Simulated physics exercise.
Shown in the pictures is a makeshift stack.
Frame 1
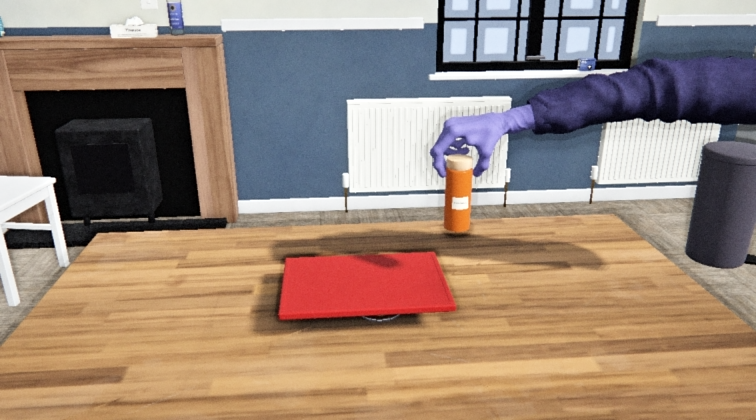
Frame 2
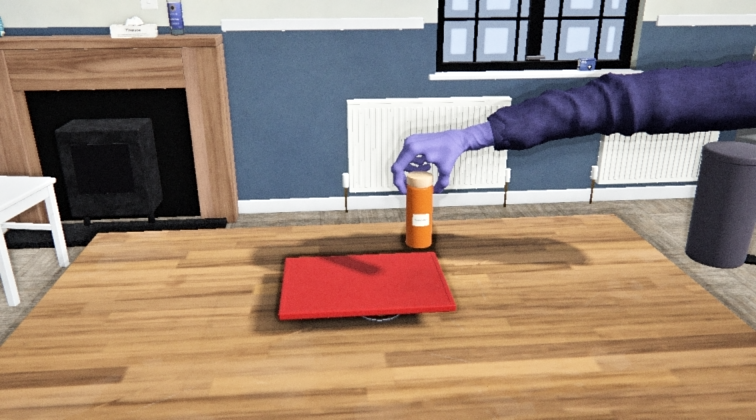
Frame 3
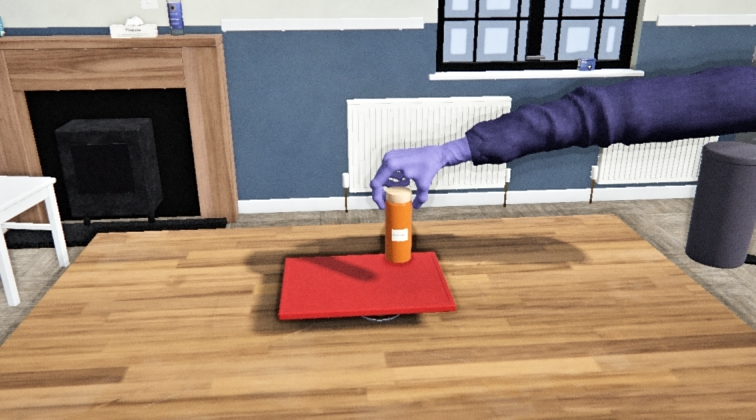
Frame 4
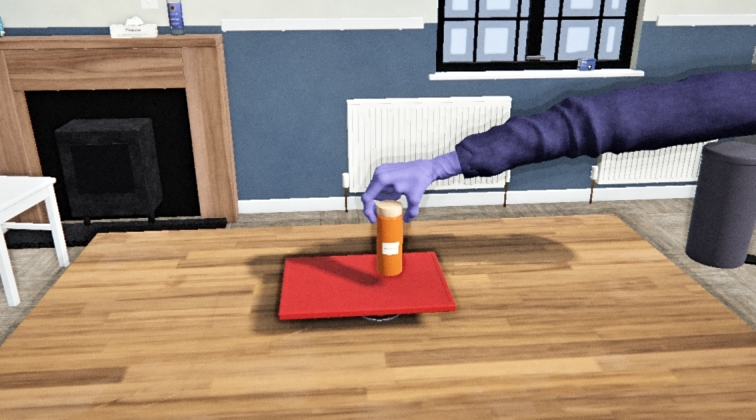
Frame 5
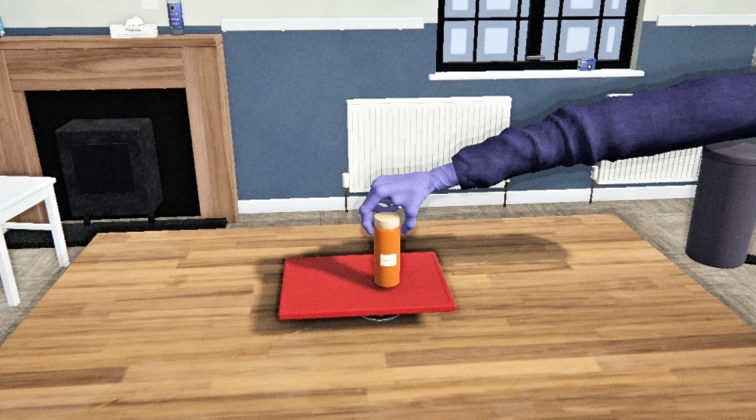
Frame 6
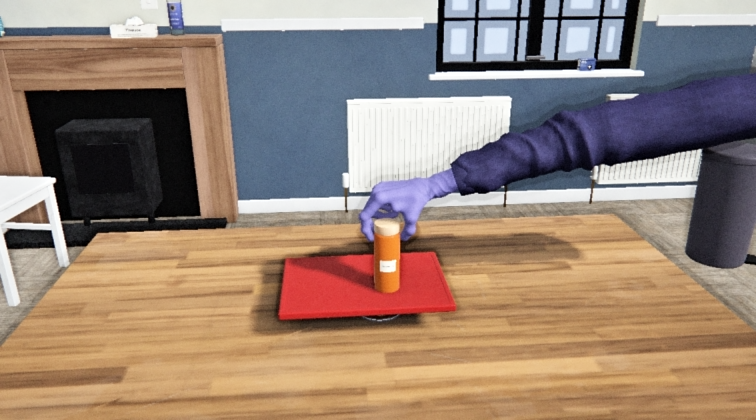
On a wooden table, a purple hand lowers an orange shaker onto a red board.
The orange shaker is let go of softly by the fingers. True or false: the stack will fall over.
False.
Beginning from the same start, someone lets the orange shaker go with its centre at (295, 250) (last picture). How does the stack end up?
Result: The stack tips over.
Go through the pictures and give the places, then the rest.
The first picture shows coming down; orange shaker (458, 193).
The second picture shows coming down; orange shaker (419, 210).
The third picture shows coming down; orange shaker (398, 225).
The fourth picture shows coming down; orange shaker (390, 238).
The fifth picture shows coming down; orange shaker (387, 249).
The sixth picture shows set down, still held; orange shaker (387, 255).
Then, 0.40 s after the last picture, nothing has stirred.
Then, 1.00 s after the last picture, orange shaker resting near (387, 256).
At rest, all 3 in place. Seen from the same camera at the end, orange shaker near (387, 256). The stack keeps its balance.
